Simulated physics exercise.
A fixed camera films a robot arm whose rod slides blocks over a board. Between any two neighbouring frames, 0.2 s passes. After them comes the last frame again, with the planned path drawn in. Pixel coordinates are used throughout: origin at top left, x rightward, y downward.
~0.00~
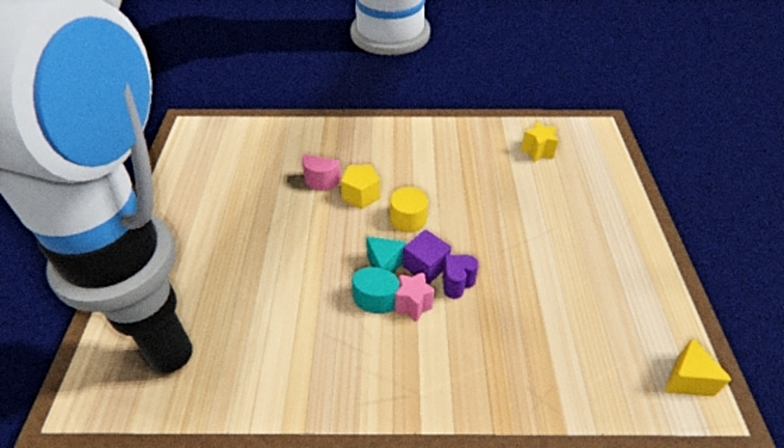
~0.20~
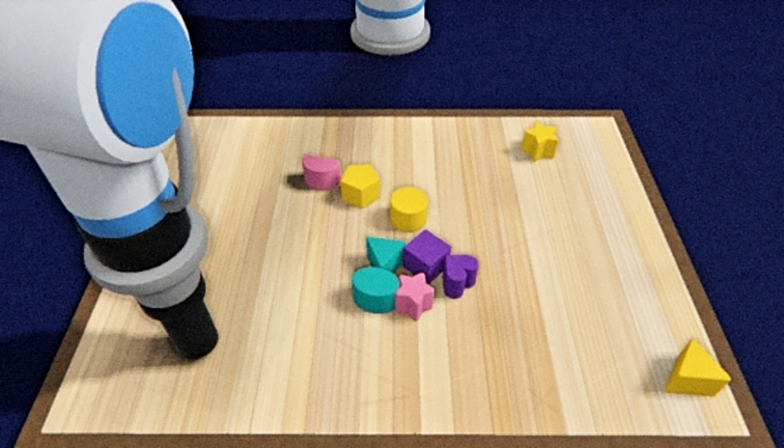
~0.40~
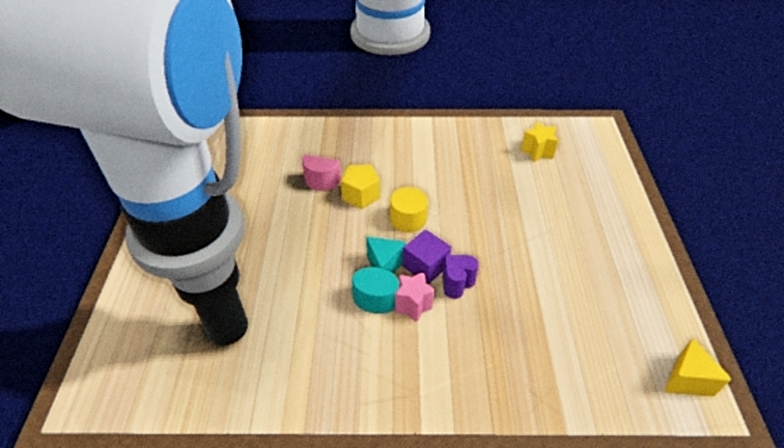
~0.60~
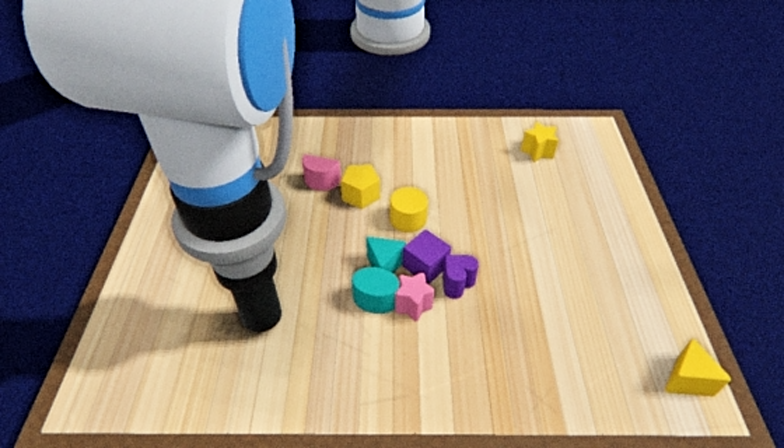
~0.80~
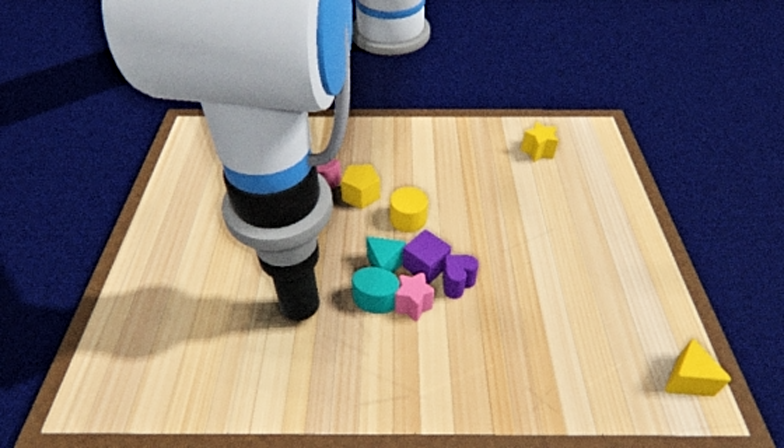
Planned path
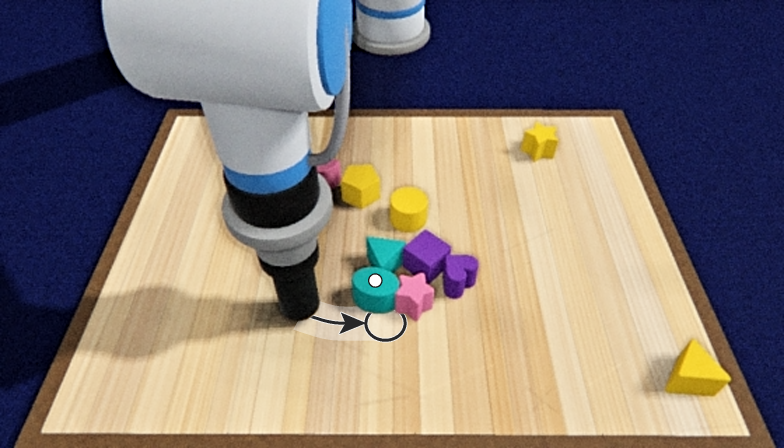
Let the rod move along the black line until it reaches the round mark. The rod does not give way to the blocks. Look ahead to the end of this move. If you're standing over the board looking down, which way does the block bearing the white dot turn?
Seen from above, counterclockwise.
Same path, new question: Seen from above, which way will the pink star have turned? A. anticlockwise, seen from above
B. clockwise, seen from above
It's B.
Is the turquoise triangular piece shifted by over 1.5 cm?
I believe not.
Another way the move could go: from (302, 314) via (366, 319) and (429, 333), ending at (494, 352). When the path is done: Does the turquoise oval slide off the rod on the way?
In short: Yes.
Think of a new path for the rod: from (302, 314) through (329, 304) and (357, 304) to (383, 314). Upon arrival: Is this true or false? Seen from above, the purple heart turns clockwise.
The claim does not hold.
The drawn path runs from (302, 314) by way of (328, 322) and (357, 323) to (386, 323); the dot is on the turquoise oval.
On the path given first. Halfway along, rod (341, 314); nothing pushed yet.
At the end, rod (385, 314); turquoise oval (394, 273), turned 25° anticlockwise; turquoise triangular piece (387, 241), turned 15° anticlockwise; pink star (429, 285), turned 20° clockwise; purple four-sided block not moved.
